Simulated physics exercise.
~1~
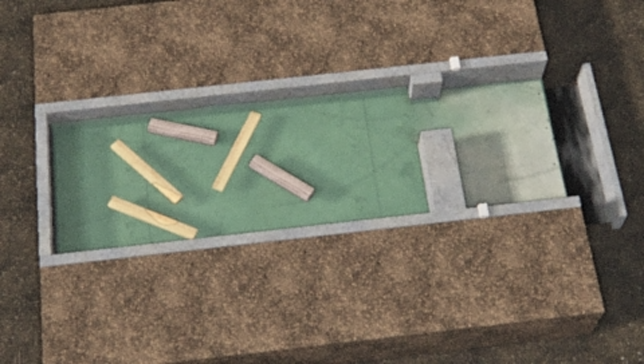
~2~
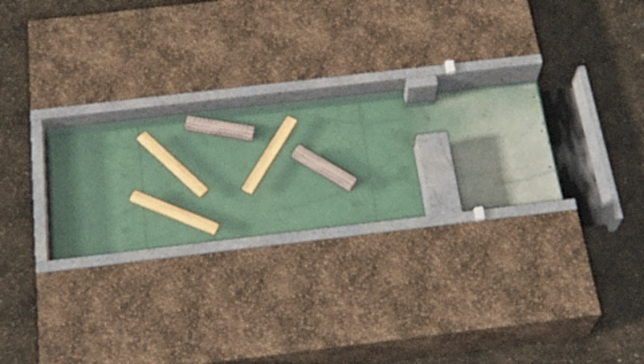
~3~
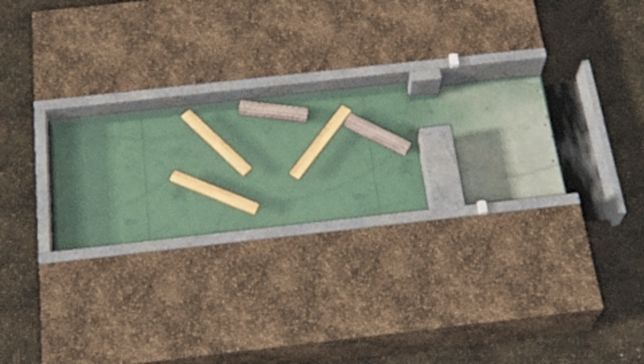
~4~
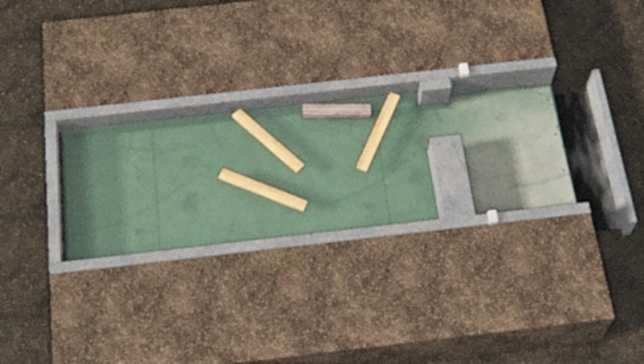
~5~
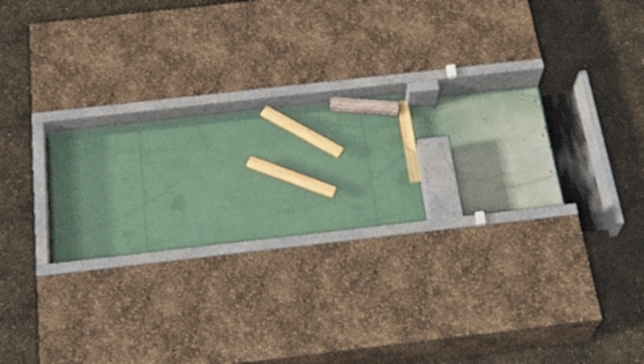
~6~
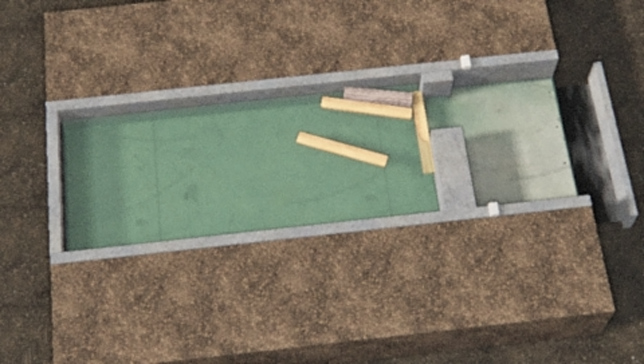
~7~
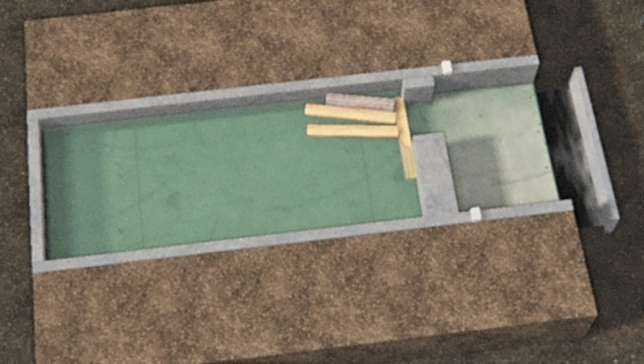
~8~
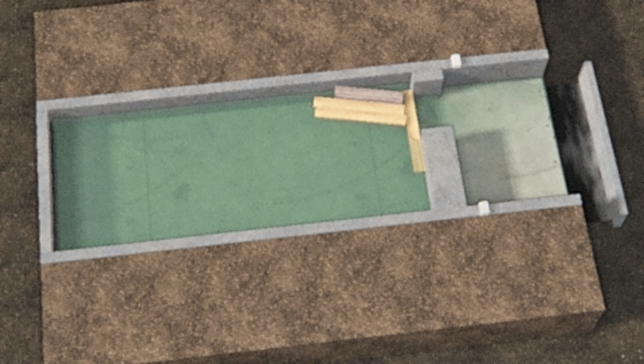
Loose wooden pieces drift right along a green channel; one disappears, four jam at the gap.
